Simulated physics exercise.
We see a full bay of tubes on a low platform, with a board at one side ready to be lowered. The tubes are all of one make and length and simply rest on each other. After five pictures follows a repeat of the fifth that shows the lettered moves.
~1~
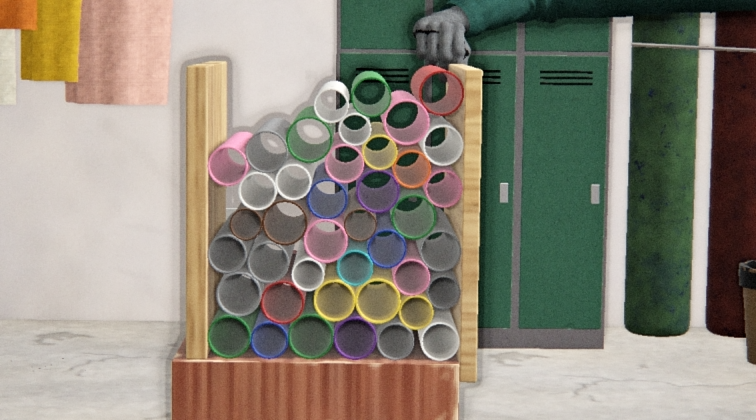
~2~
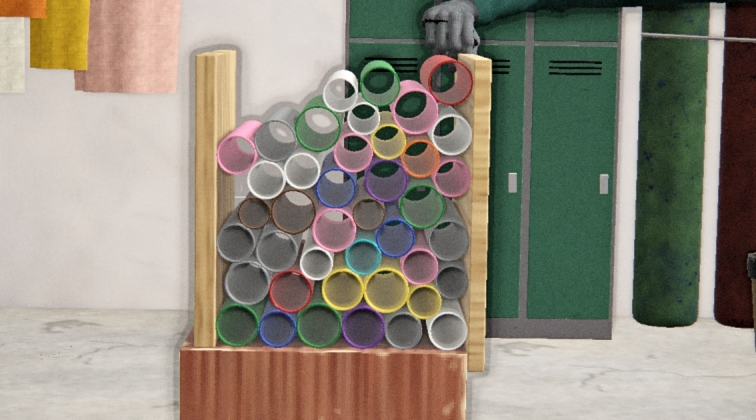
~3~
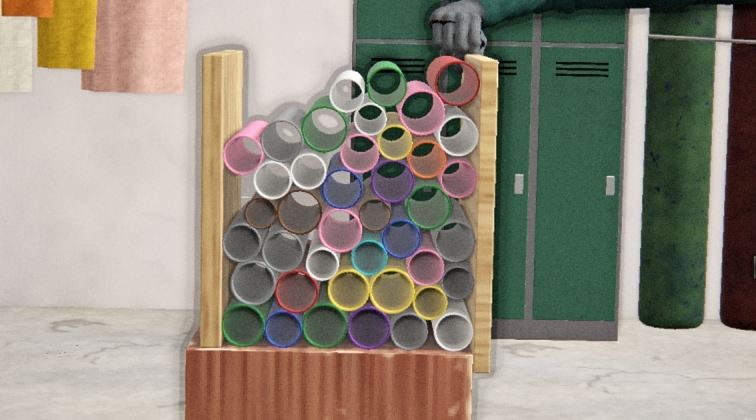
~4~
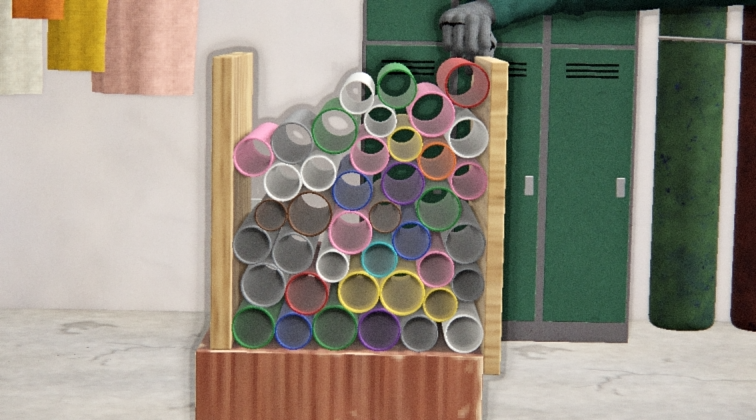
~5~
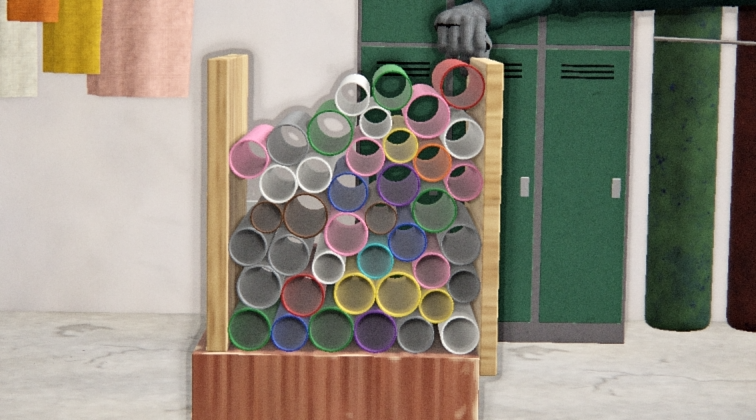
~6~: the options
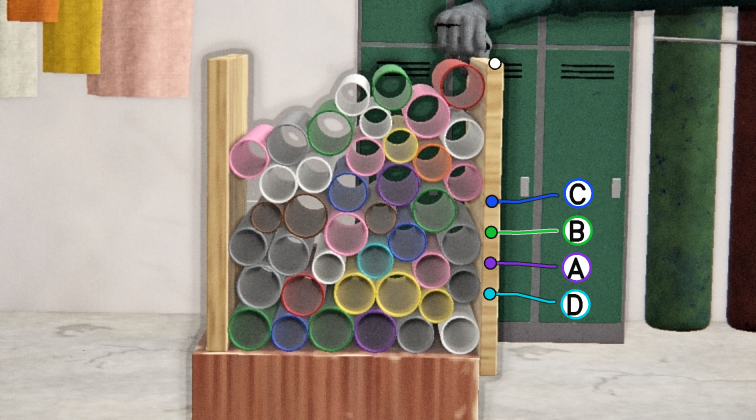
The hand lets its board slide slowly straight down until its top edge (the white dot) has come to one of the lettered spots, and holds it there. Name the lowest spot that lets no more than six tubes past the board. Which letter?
It can be let down to C.
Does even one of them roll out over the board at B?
Yes, at B.
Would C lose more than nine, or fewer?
Fewer than nine.
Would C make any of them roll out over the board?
At C: Yes.
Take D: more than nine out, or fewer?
At D, more than nine.
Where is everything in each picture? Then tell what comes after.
A yellow tube (335, 301); a white tube (308, 275); a brown tube (360, 225), in the first picture.
A brown tube (369, 214); a blue tube (336, 189), in the second picture.
A white tube (308, 171); a green tube (325, 129), in the third picture.
A white tube (357, 97); side board (485, 202), in the fourth picture.
A green tube (250, 330); a white tube (460, 335); a yellow tube (355, 294), in the fifth picture.
On the marked copy, A at (491, 263); B at (491, 232); C at (492, 201); D at (490, 294); the white dot at (495, 64).
Following C. Soon after the start, top of the board (484, 152).
Later, top of the board (483, 201).
In the end, top of the board (483, 201), five out over the board.
As for the rest, A more than six out over the board; B more than six out over the board; D more than six out over the board.
